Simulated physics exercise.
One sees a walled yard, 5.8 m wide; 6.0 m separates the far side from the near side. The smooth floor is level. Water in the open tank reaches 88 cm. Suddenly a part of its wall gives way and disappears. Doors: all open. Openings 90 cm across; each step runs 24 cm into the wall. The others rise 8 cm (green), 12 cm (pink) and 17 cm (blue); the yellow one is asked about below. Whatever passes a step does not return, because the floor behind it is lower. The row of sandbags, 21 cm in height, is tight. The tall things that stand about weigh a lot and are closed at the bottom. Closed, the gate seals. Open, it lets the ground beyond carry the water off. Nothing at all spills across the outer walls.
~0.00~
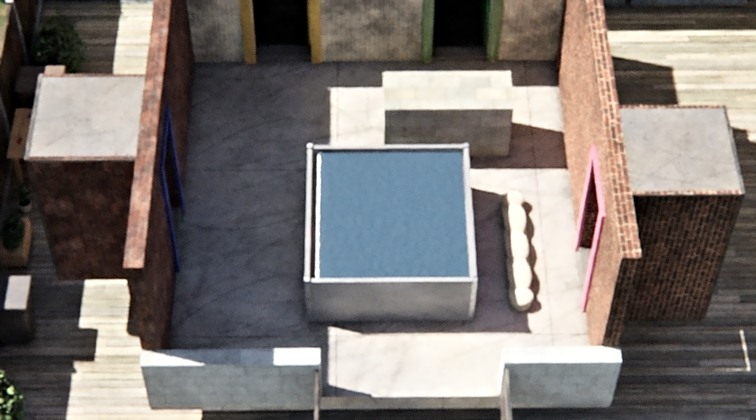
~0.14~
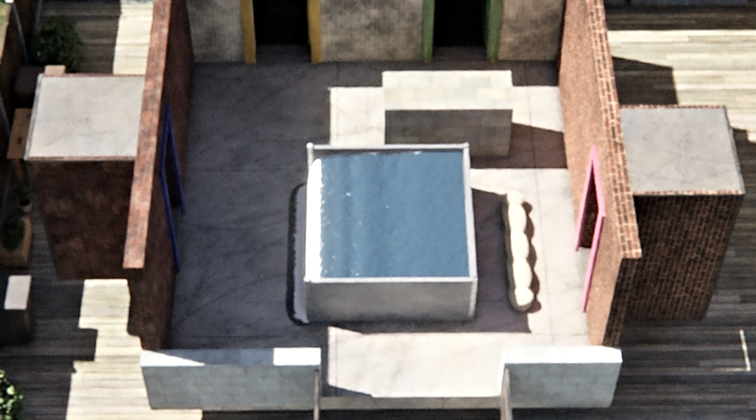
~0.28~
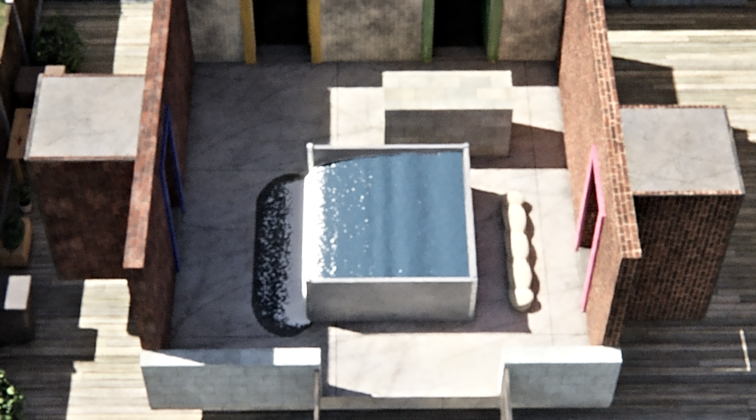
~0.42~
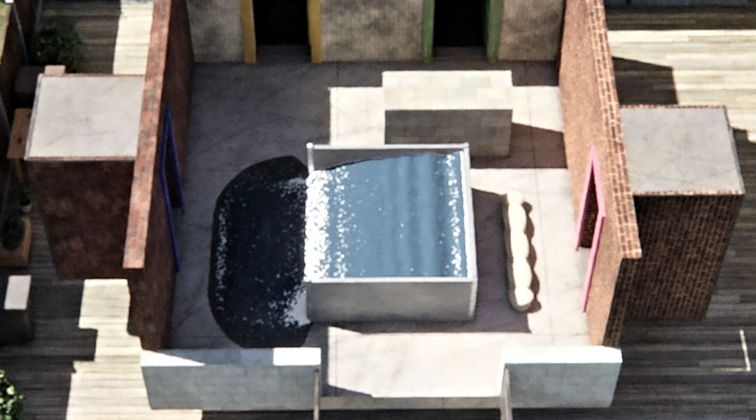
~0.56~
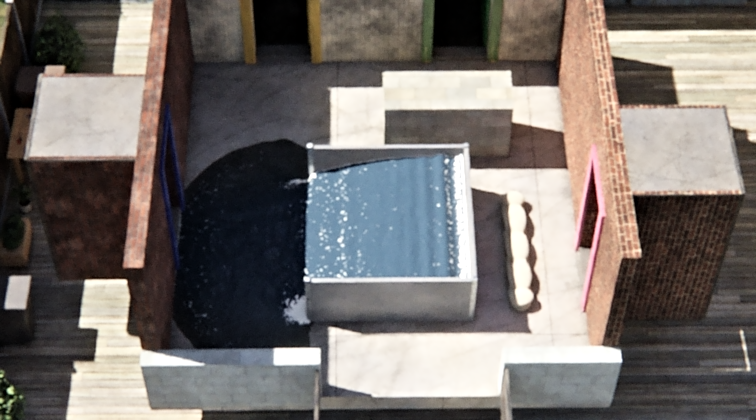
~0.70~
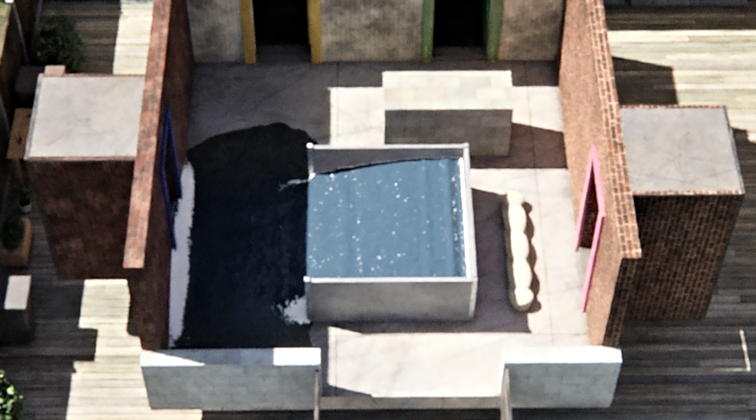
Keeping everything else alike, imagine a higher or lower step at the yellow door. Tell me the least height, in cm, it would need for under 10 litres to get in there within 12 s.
You would need roughly 21 cm.
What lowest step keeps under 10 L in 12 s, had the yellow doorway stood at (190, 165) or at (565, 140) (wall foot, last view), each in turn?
Minimums: About 32 cm and 16 cm.
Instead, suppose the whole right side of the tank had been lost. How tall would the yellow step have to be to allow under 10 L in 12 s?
The answer is some 10.0 cm.
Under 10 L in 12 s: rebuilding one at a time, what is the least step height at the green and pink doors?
Roughly 15 cm for the green door and roughly 12.5 cm for the pink door.
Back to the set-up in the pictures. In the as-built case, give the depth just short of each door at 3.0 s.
Depth (cm): Green 2 / pink 0 / yellow 23 / blue 33.
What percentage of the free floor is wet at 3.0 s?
Approximately 60 % of it.
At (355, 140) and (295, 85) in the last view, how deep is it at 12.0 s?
9 and 8 cm.
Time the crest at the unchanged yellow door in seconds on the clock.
It peaks around 3.0 s.
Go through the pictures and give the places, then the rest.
In the first frame, still water, 88 cm deep, in the open tank at (389, 214); the yellow door at (281, 17) is dry.
In the second frame, the front is at (294, 316), 0.3 m from the gap at (312, 240); 0.4 m2 of floor is wet, 88 cm left at the back.
In the third frame, the front is at (260, 309), 0.7 m from the gap at (312, 241); 1.7 m2 of floor is wet, 88 cm left at the back.
In the fourth frame, the gap is at (312, 243), the front 1.4 m out at (214, 295); the back of the open tank holds 82 cm.
In the fifth frame, the gap is at (312, 243), the front 1.9 m out at (174, 309); the back of the open tank holds 75 cm.
In the sixth frame, the front is at (160, 254), 2.2 m from the gap at (312, 244); 7.9 m2 of floor is wet, 75 cm left at the back; the yellow door at (281, 17), 3.8 m from the gap, is still 1.6 m from the nearest water.
After 1.4 s water covers 30 % of the floor, deepest (64 cm) near (169, 371); it has not reached the yellow door.
After 3.0 s water covers 60 % of the floor, deepest (38 cm) near (195, 64); 23 cm at the yellow door, 11 litres in over its 14 cm step.
After 12.0 s water covers 95 % of the floor, deepest (14 cm) near (445, 113); 9 cm at the yellow door, 68 litres in over its 14 cm step.
At the yellow door as built, the water arrived by 1.9 s and peaked near 23 cm at 3.0 s.
Run again over the same 12 s with other heights there, 34 litres in over 17 cm, 5 litres over 23 cm. The limit of 10 litres is kept from about 21 cm up.
